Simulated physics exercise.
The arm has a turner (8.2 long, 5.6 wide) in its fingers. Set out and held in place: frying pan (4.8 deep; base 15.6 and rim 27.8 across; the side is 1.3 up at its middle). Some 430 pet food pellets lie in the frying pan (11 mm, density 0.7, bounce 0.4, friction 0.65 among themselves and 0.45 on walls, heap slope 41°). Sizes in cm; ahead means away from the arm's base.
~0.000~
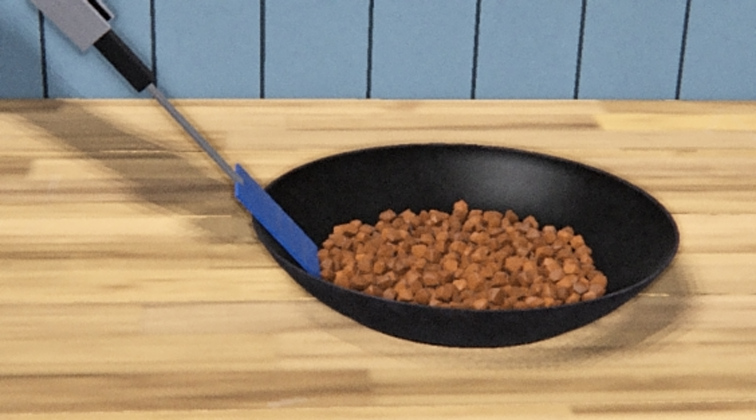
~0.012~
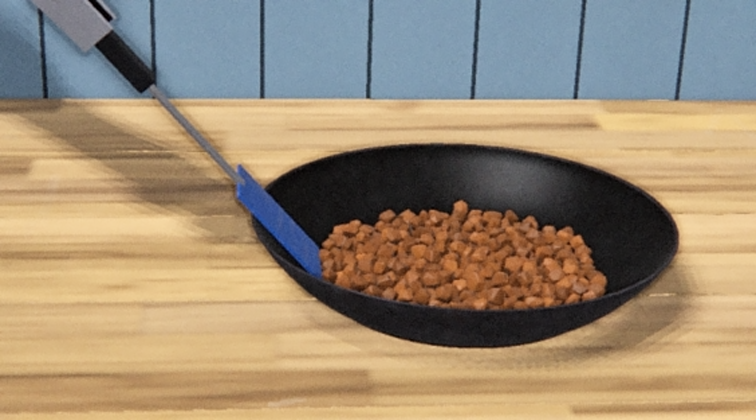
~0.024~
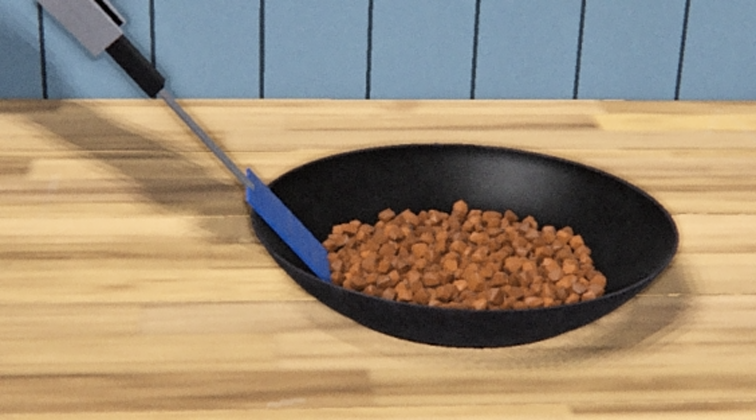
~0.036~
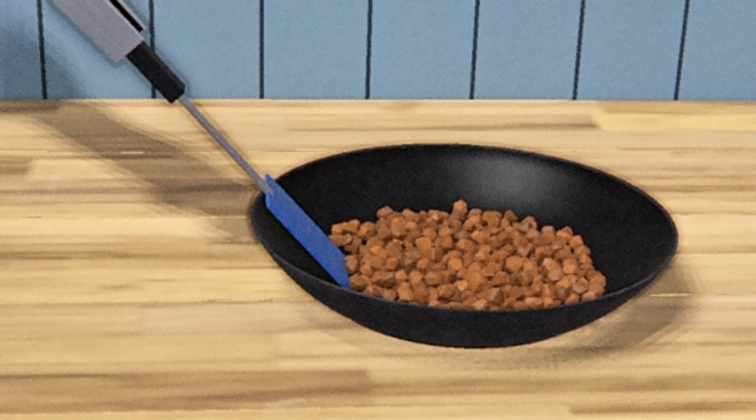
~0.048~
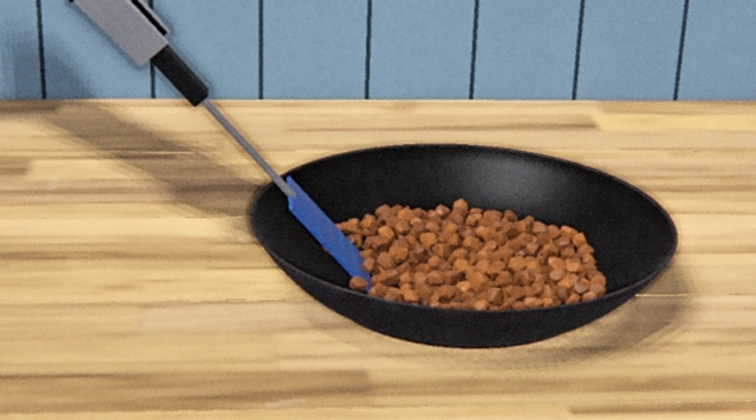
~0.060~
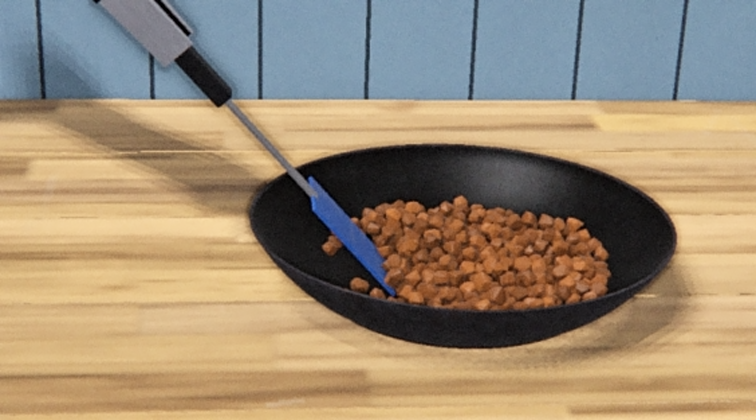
A black frying pan holding a heap of small reddish-brown pellets sits on a pale striped wooden counter before a blue panelled wall, seen from the front and slightly above. At the left, a grey and black gripper holds a turner with a thin metal shaft and a blue blade angled into the pan. The blade barely moves at first, then slides rightward into the heap's left edge, nudging nearby pellets.
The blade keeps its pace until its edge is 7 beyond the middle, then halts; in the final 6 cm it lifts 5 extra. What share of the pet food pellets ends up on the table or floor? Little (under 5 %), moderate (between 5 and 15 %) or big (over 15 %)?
A moderate share, between 5 and 15 %, ends on the table or floor.
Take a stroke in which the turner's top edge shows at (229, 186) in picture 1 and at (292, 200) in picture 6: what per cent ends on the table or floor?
Some 5 per cent.
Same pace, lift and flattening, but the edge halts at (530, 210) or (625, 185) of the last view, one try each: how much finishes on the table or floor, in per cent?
About 5 and 20 per cent.
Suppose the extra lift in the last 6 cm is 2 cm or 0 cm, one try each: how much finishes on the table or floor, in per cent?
About 10 and 0 per cent.
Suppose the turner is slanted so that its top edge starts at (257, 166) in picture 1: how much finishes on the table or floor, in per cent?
About 10 per cent.
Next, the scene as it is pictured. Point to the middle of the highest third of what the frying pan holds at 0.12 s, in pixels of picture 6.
Around (514, 238).
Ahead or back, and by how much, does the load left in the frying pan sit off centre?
Roughly 4.0 cm ahead.
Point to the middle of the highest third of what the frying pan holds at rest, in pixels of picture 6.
At about (587, 243).
By 0.09 s, sloping 49°, highest piece 7 above the table; 433 in the frying pan.
By 0.12 s, sloping 49°, highest piece 9 above the table; 433 in the frying pan.
By 0.33 s, sloping 49°, highest piece 18 above the table; 389 in the frying pan, 27 on the table or floor, 17 on the blade or in flight.
By 1.38 s, sloping 49°, highest piece 5 above the table; 389 in the frying pan, 44 on the table or floor.
Final count, 389 in the frying pan, 44 on the table or floor. That is 10 % on the table or floor.
